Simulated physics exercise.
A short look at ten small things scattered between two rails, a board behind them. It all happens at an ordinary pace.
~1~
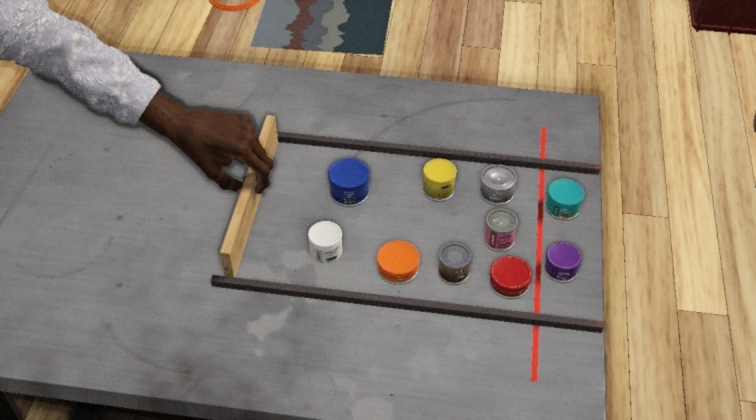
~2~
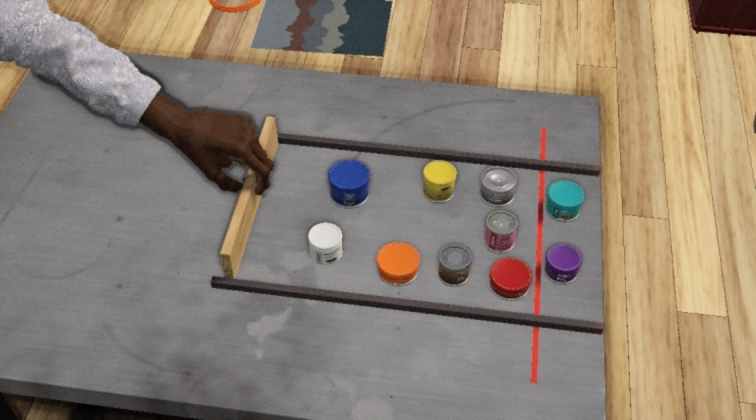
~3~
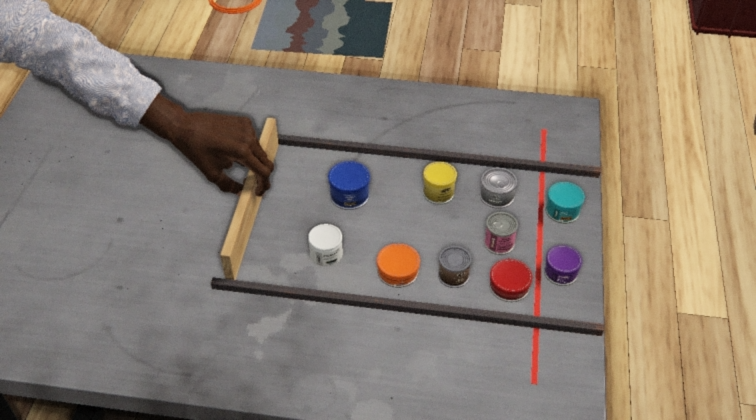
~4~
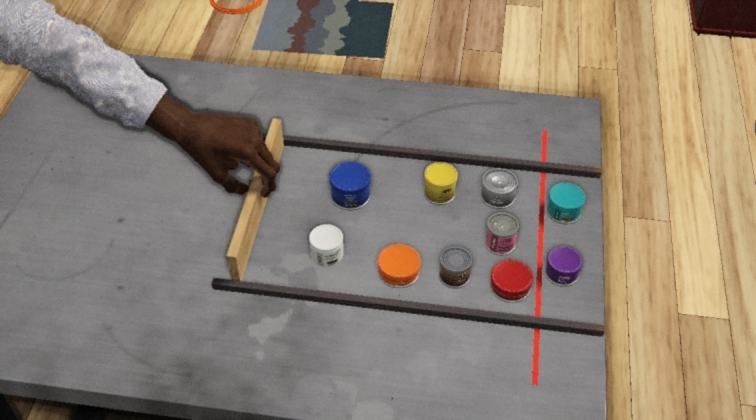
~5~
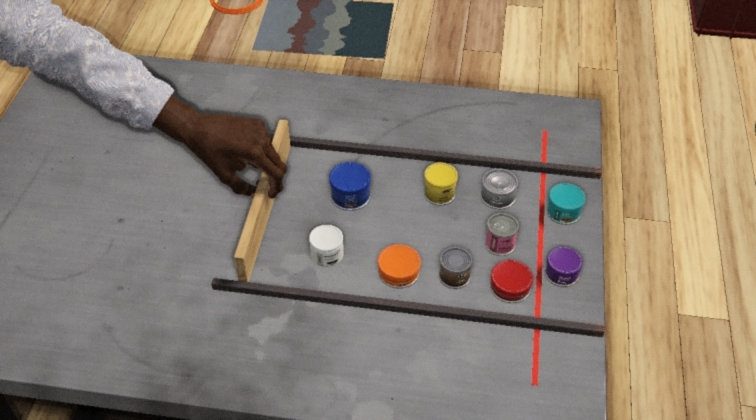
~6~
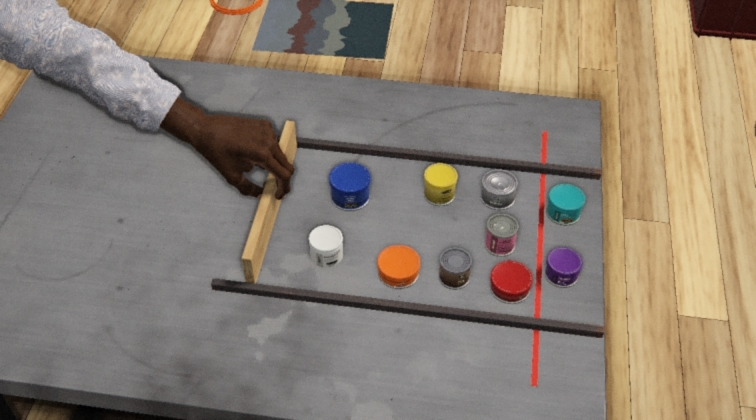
A hand holding a wooden board at the left of a grey table slides it slightly to the right between two dark rails, while the ten small coloured tins and pots, scattered around a red line, stay still.
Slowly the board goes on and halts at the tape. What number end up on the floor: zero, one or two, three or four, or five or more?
As it turns out, the number that fall off is one or two.
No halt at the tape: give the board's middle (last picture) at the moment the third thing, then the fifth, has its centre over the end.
About (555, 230), then (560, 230).
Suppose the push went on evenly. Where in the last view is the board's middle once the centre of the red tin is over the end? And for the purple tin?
About (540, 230), and (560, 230) for the other.
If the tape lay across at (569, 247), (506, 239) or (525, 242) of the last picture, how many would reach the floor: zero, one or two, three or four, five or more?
One after another: Five or over; zero; not one.
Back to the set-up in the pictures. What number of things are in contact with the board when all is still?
The number is 5.
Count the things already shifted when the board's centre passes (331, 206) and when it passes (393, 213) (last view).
First 2, then 5.
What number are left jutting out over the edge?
3 of them.
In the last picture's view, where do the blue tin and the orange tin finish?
The blue tin stops around (563, 212); the orange tin around (560, 302).
A little later, none off yet; turquoise tin at rest near (565, 205); purple tin at rest near (563, 268); red tin at rest near (511, 282).
Next, none off yet; turquoise tin at rest near (565, 205); purple tin at rest near (563, 268); red tin at rest near (514, 283).
Later still, none off yet; turquoise tin shifted a little near (583, 209); purple tin moving near (572, 266); red tin shifted about its own width near (568, 302).
When it is over, the number that fall off is one or two; down, turquoise tin.
